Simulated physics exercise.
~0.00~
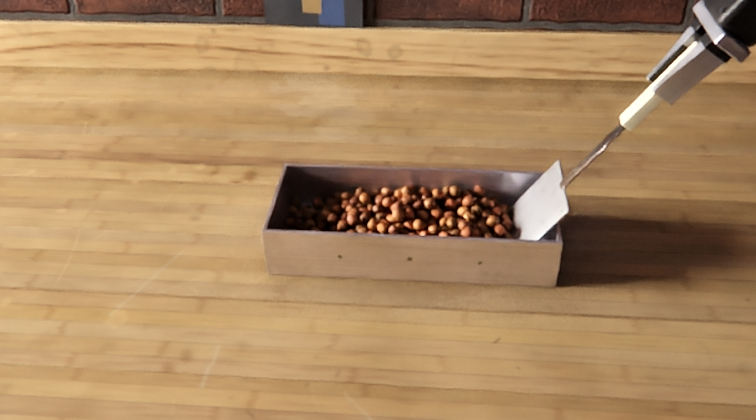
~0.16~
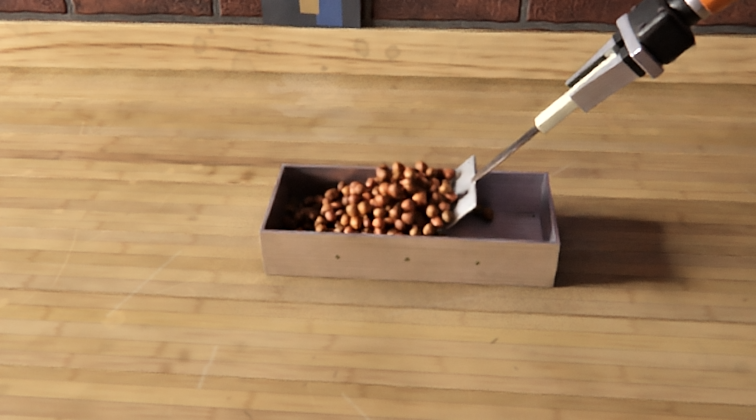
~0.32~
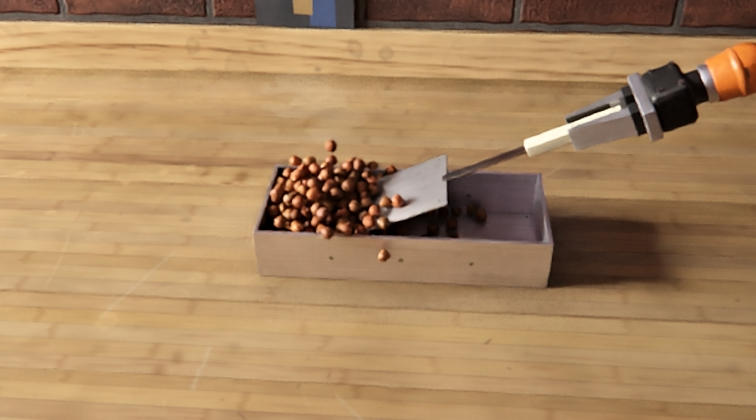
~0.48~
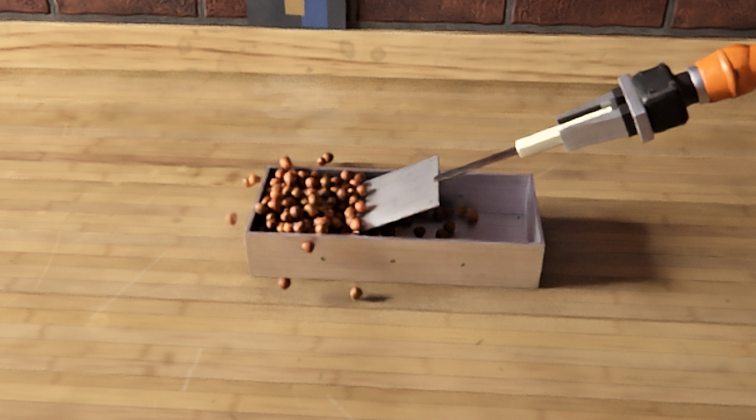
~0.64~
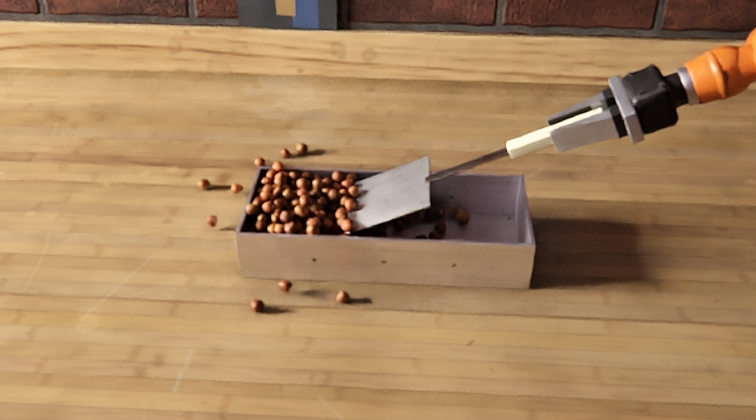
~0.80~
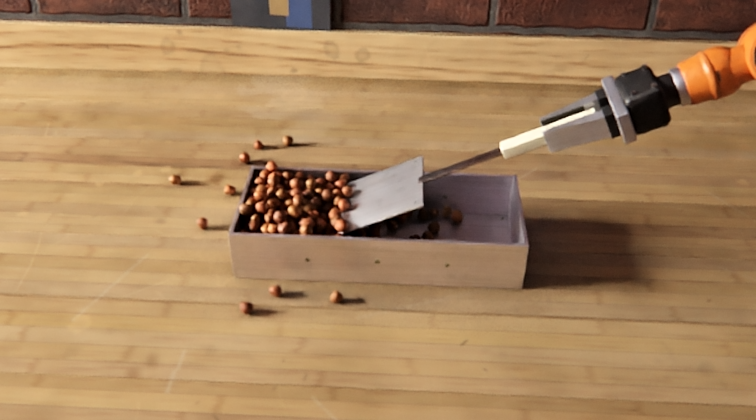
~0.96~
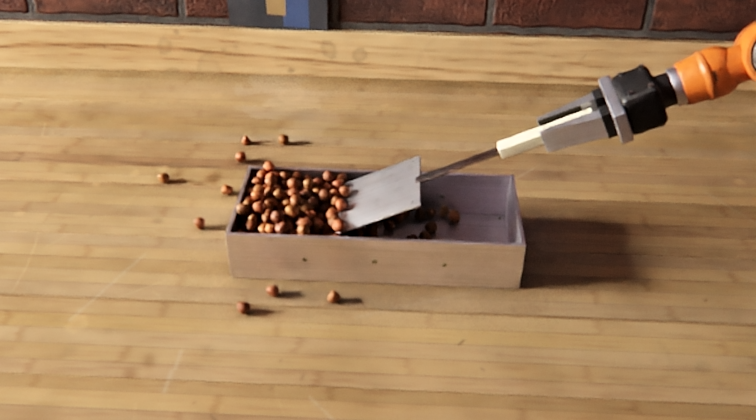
On a wooden tabletop, a robot arm pushed a paddle leftward through a tray of hazelnuts, heaping them at the left end and tilting the blade flatter as several spilled over the edges; the paddle then stopped, with most nuts still inside.
